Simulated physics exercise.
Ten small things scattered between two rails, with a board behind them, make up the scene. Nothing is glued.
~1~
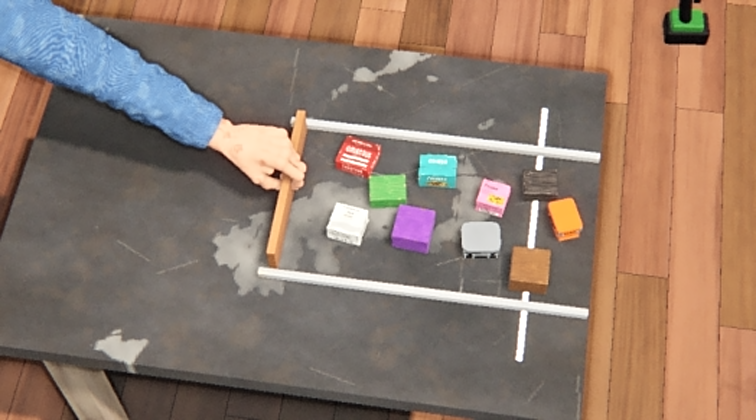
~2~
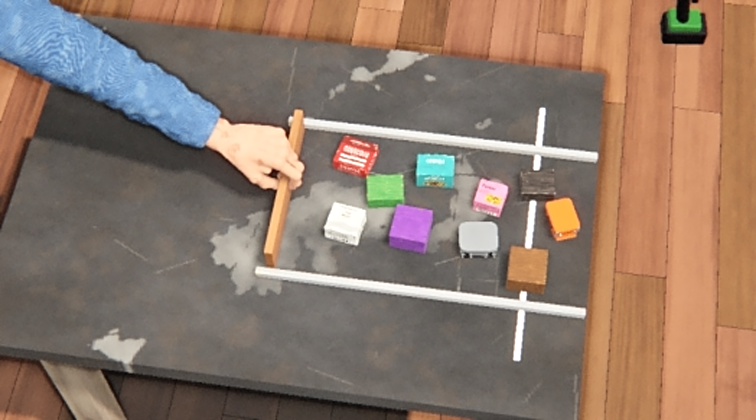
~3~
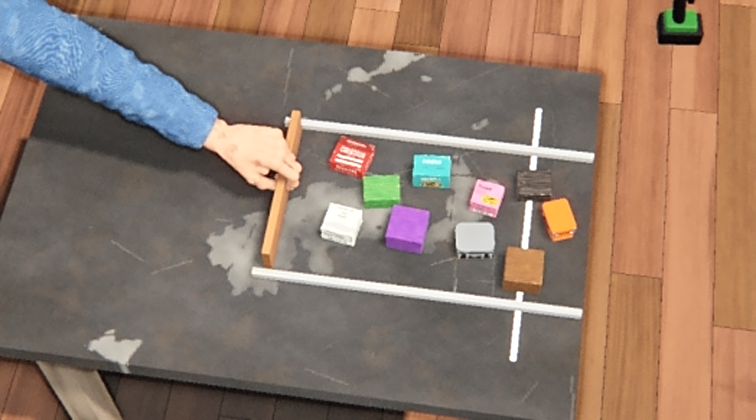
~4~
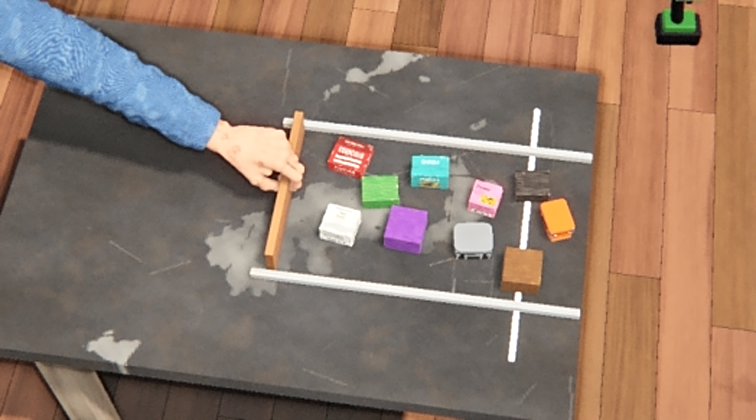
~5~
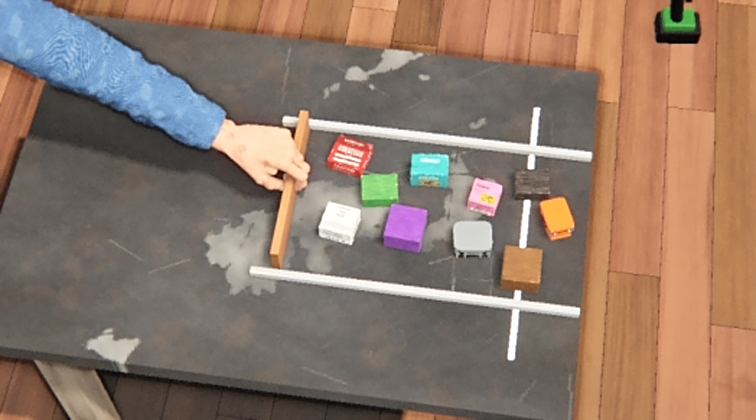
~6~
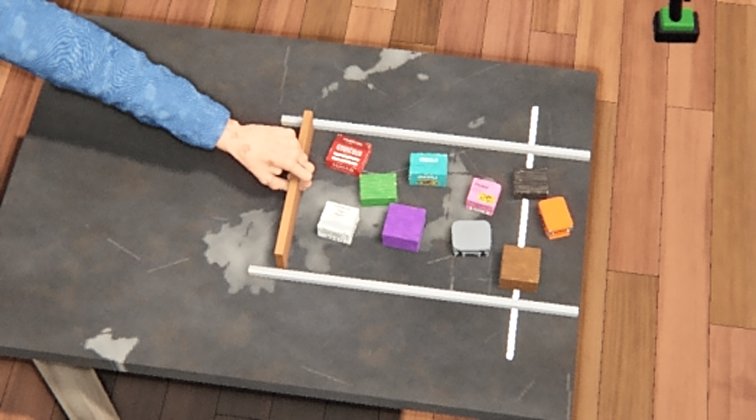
On a dark tabletop, a hand moves a wooden board slightly right toward scattered colourful boxes.
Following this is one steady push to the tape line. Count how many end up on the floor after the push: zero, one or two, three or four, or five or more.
Three or four.
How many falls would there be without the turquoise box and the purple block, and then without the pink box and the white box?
First 1, then 1.
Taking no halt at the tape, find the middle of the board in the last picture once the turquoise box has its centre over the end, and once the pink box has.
The middle is at (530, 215) when it's the turquoise box, and at (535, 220) when it's the pink box.
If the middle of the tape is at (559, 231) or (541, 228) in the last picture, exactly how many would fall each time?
Respectively 6 and 6.
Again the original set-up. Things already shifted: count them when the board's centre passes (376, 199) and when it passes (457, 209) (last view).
By then 5, and later 10.
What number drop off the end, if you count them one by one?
It comes to 3.
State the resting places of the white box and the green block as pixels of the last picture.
The white box finishes at (538, 244); the green block finishes at (543, 213).
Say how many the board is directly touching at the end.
3.
Early on, none off yet; orange case at rest near (555, 218); black block at rest near (530, 184); brown block at rest near (520, 269).
A while later, none off yet; orange case at rest near (555, 218); black block at rest near (530, 184); brown block travelled about its own width near (542, 277).
Further along, none off yet; orange case leaning well over near (601, 230); black block travelled well along near (584, 189); brown block travelled about its own width near (563, 282).
Finally, the number that fall off is three or four; lost, grey case, black block and orange case.
